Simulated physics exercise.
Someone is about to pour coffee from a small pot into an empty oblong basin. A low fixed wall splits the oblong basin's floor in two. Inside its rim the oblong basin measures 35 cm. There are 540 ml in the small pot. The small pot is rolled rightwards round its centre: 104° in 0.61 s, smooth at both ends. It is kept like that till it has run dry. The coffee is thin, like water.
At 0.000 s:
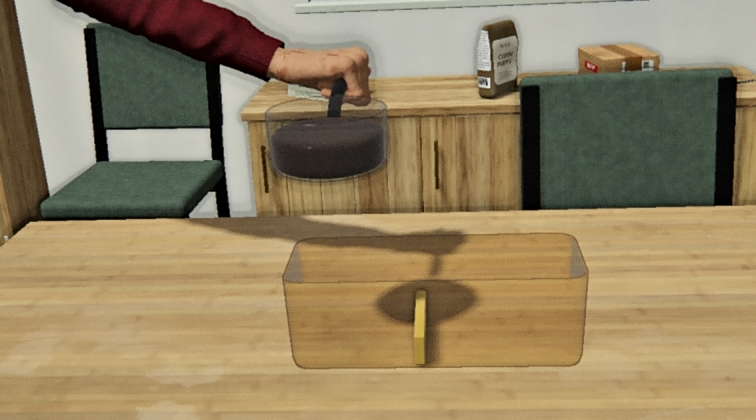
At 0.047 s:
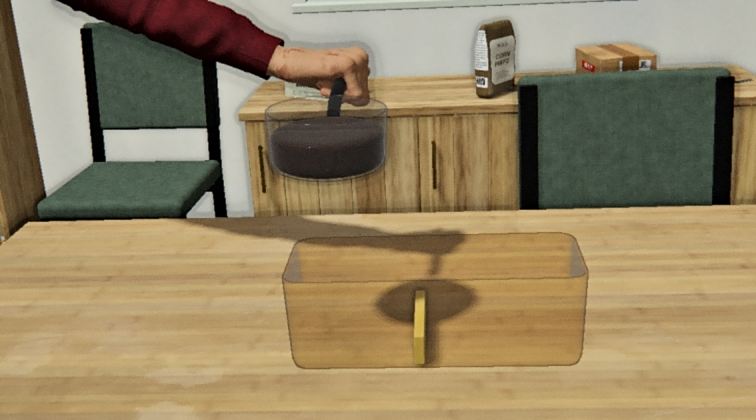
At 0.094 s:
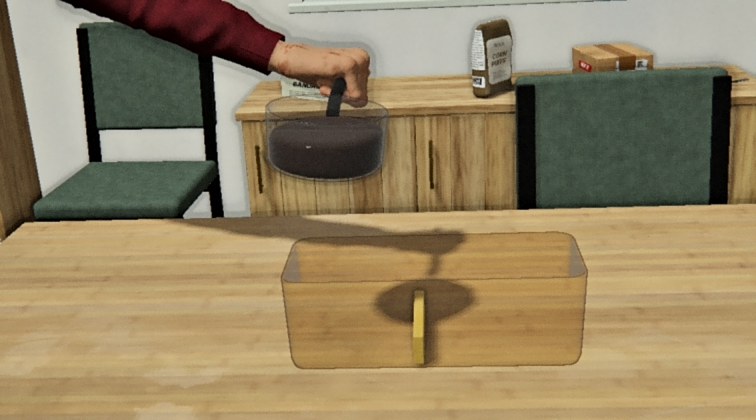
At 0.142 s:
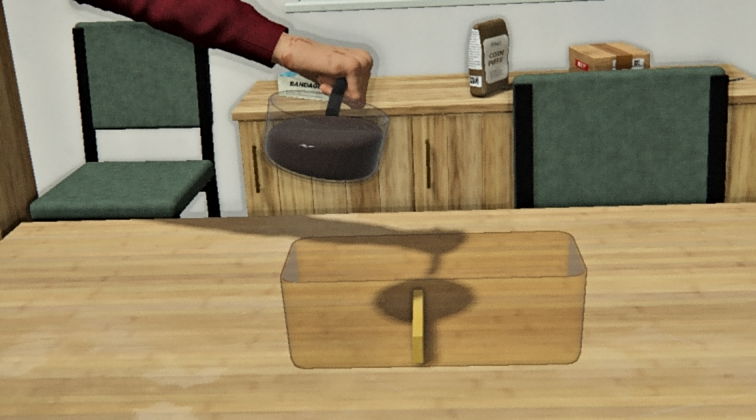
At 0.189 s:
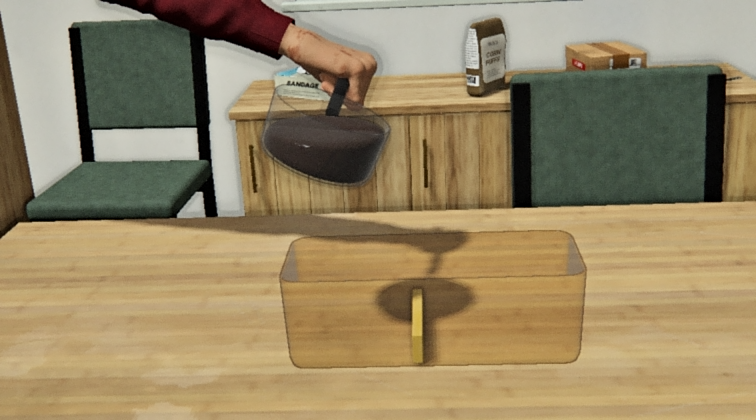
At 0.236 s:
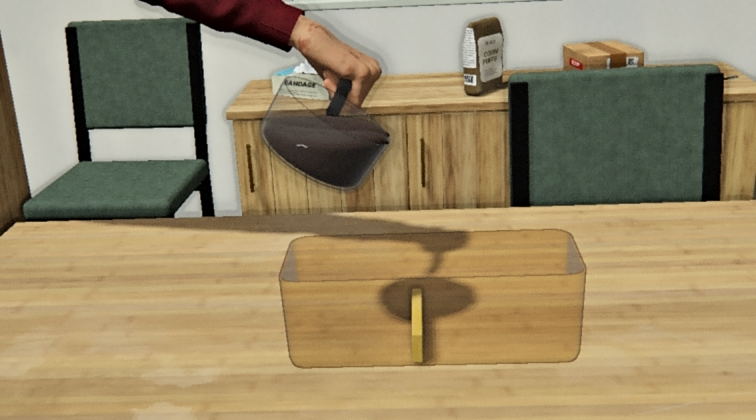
A small clear pot of dark coffee, held by a hand in a red sleeve, hung level above an empty see-through basin on a wooden table, then tilted steadily further to the right.
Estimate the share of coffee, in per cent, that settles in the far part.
The far part has some 65 per cent.
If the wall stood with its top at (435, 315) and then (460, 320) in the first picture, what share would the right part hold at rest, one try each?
In turn about 45 and 15 per cent.
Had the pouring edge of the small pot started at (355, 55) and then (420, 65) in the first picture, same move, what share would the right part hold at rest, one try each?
In turn about 45 and 85 per cent.
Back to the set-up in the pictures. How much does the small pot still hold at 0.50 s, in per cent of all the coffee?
Near 26 in a hundred.
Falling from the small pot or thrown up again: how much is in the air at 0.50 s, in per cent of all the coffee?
Some 50 per cent.
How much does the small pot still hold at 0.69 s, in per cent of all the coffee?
About 6 per cent.
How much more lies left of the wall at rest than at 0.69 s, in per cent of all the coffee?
About 14 per cent.
Then, 0.50 s in, the tilt is 96° and 26 per cent is still to pour, 1 is left of the wall and 23 right of it.
Then, 0.69 s in, the tilt is 104° and 6 per cent is still to pour, 21 is left of the wall and 65 right of it.
Then, 0.89 s in, the tilt is 104° and 0 per cent is still to pour, 32 is left of the wall and 65 right of it.
Then, 1.11 s in, the tilt is 104° and 0 per cent is still to pour, 34 is left of the wall and 65 right of it.
Finally, 34 per cent lies left of the wall, 65 right of it and 1 outside.
